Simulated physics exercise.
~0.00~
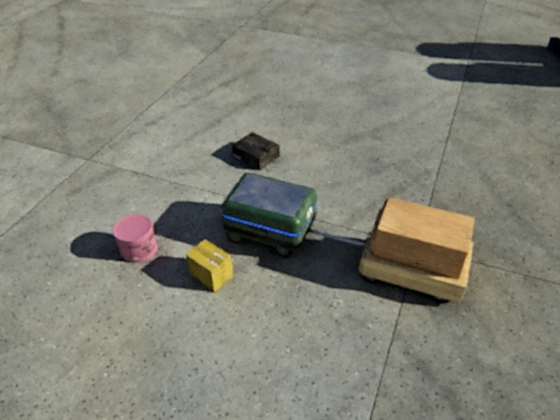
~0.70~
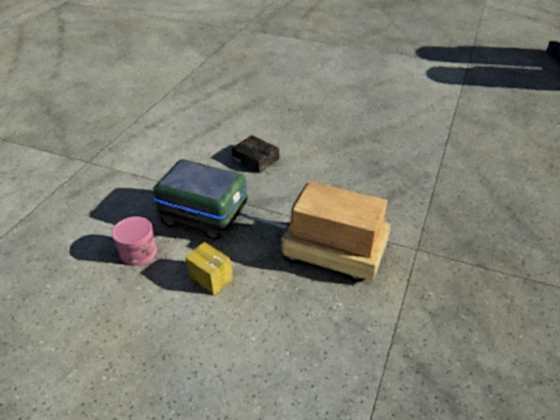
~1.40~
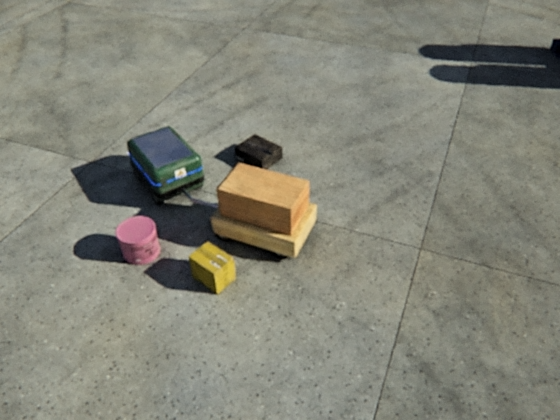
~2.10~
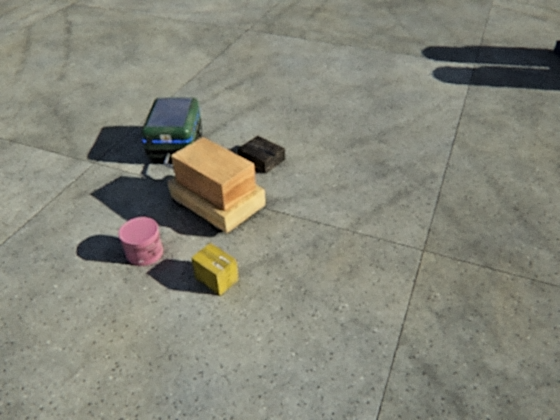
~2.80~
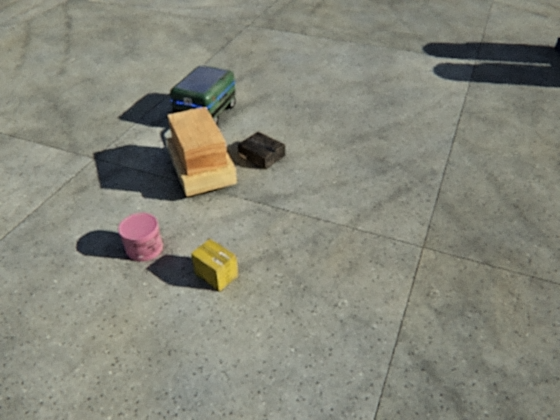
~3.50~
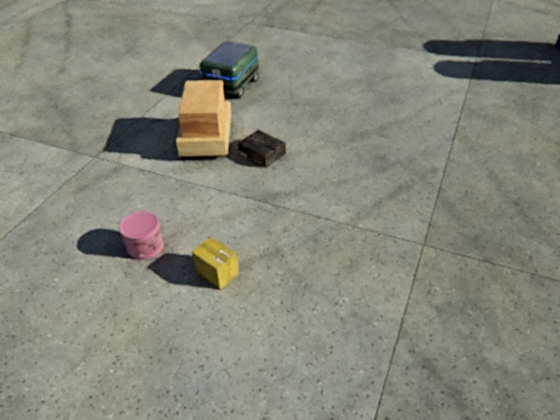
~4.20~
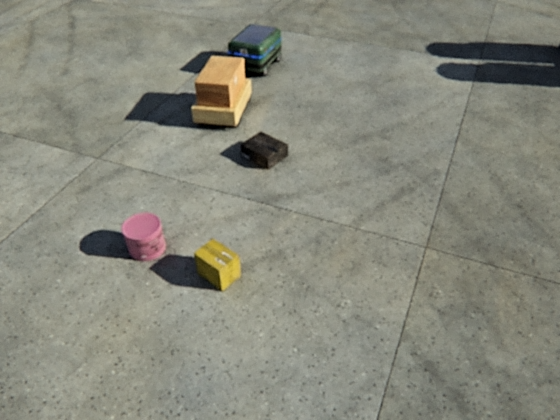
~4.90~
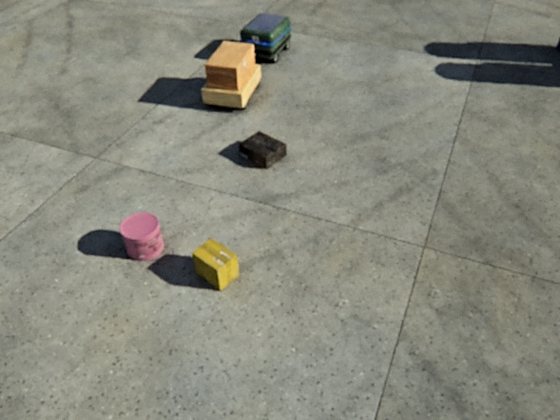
On a sunlit paved floor, a small green tug pulled a cart stacked with tan blocks leftward past a pink pail and a yellow box, curved around a black box, and headed up and to the right, leaving all three items in place.
